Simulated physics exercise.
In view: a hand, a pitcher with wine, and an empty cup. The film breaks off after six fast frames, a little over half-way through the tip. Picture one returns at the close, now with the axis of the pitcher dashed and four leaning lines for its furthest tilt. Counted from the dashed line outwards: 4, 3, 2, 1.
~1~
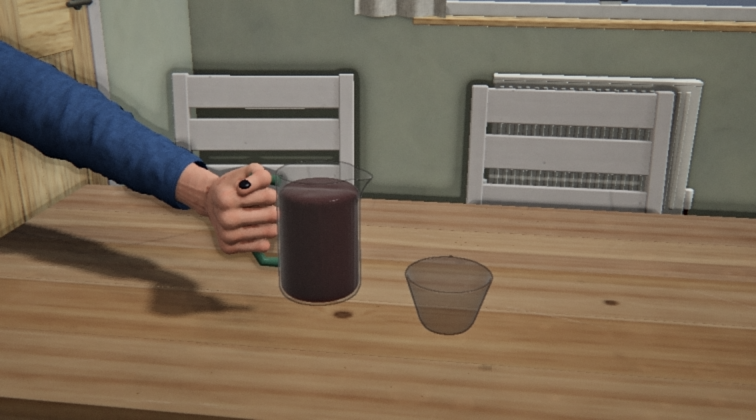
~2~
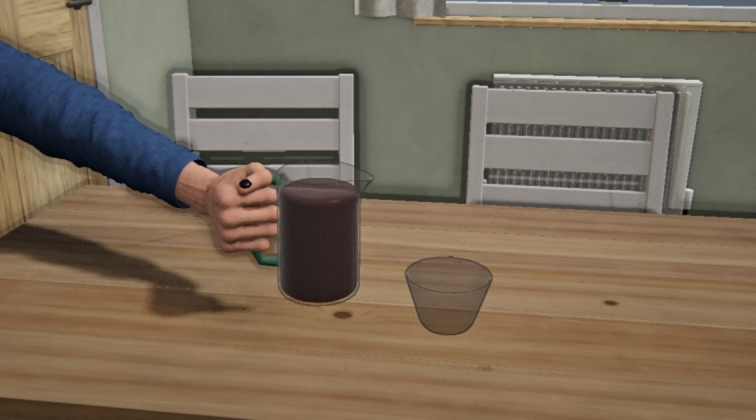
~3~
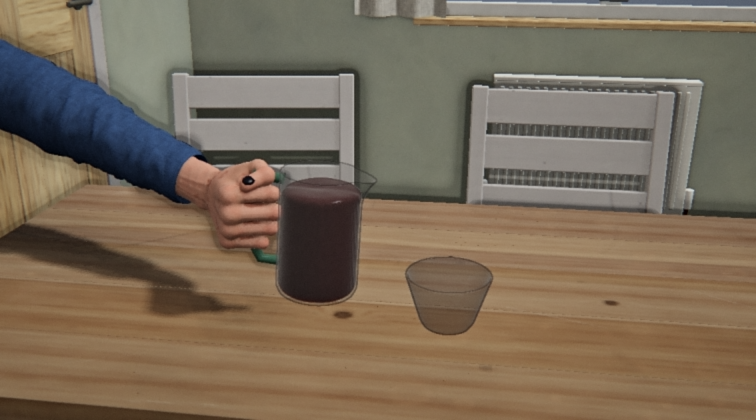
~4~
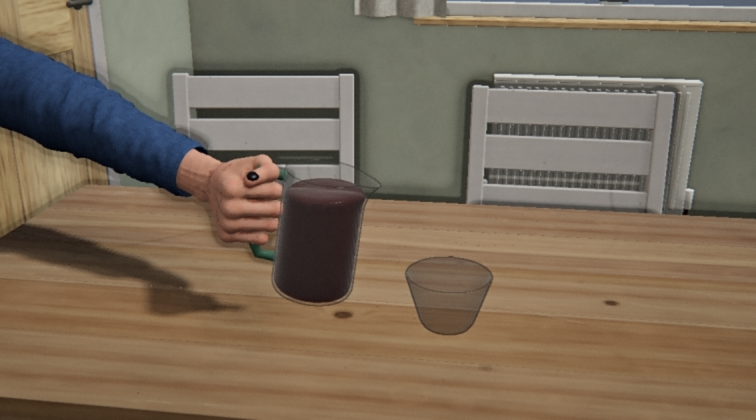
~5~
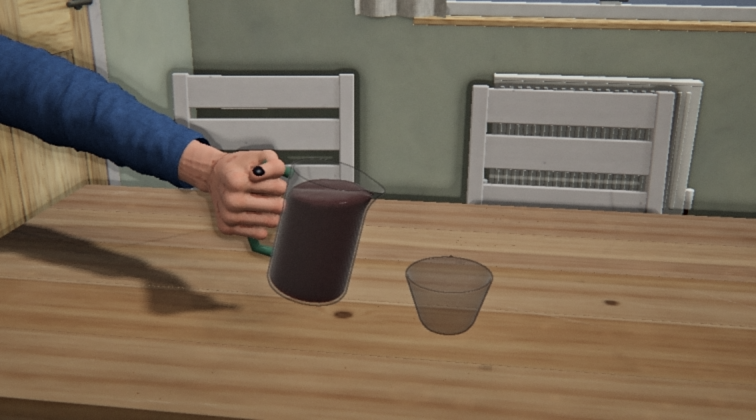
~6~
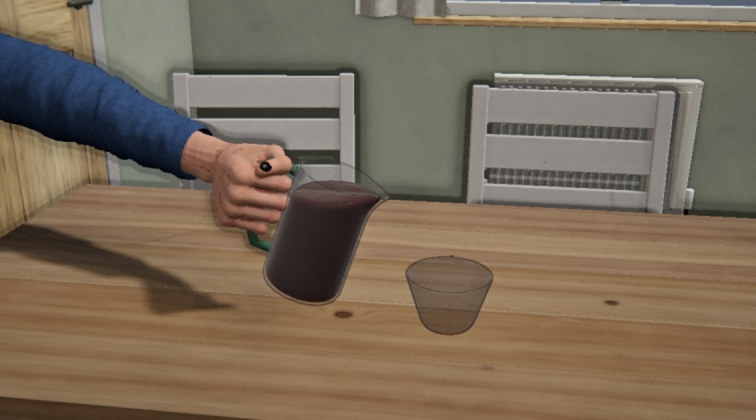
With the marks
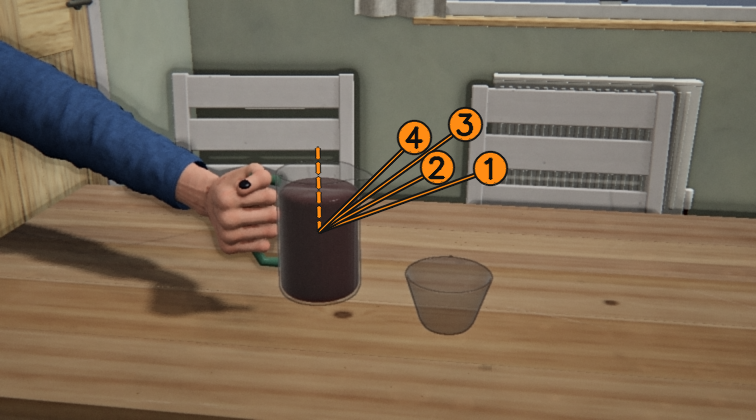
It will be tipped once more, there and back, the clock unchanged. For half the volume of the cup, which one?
Take 3.
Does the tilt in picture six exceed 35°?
No.
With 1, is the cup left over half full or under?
Over half.
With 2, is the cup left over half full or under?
Over.
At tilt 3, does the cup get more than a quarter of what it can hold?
Yes, it does.
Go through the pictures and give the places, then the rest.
Upright, lip at (371, 177); rim of the cup round (449, 273); nothing has left yet.
Upright, lip at (372, 178); nothing has left yet.
Tipped about 4°, lip at (375, 181); nothing has left yet.
Tipped about 8°, lip at (379, 185); nothing has left yet.
Tipped about 13°, lip at (384, 191); nothing has left yet.
Tipped about 19°, lip at (388, 197); nothing has left yet.
On the marked copy, 1 at (475, 175); 2 at (423, 176); 3 at (452, 135); 4 at (402, 150).
Choosing 1, the cup ends with about 82 % of what it can hold; 7 % of the wine is spilt.
Choosing 2, the cup ends with about 70 % of what it can hold.
Choosing 3, the cup ends with about 49 % of what it can hold.
Choosing 4, the cup ends with about 32 % of what it can hold.
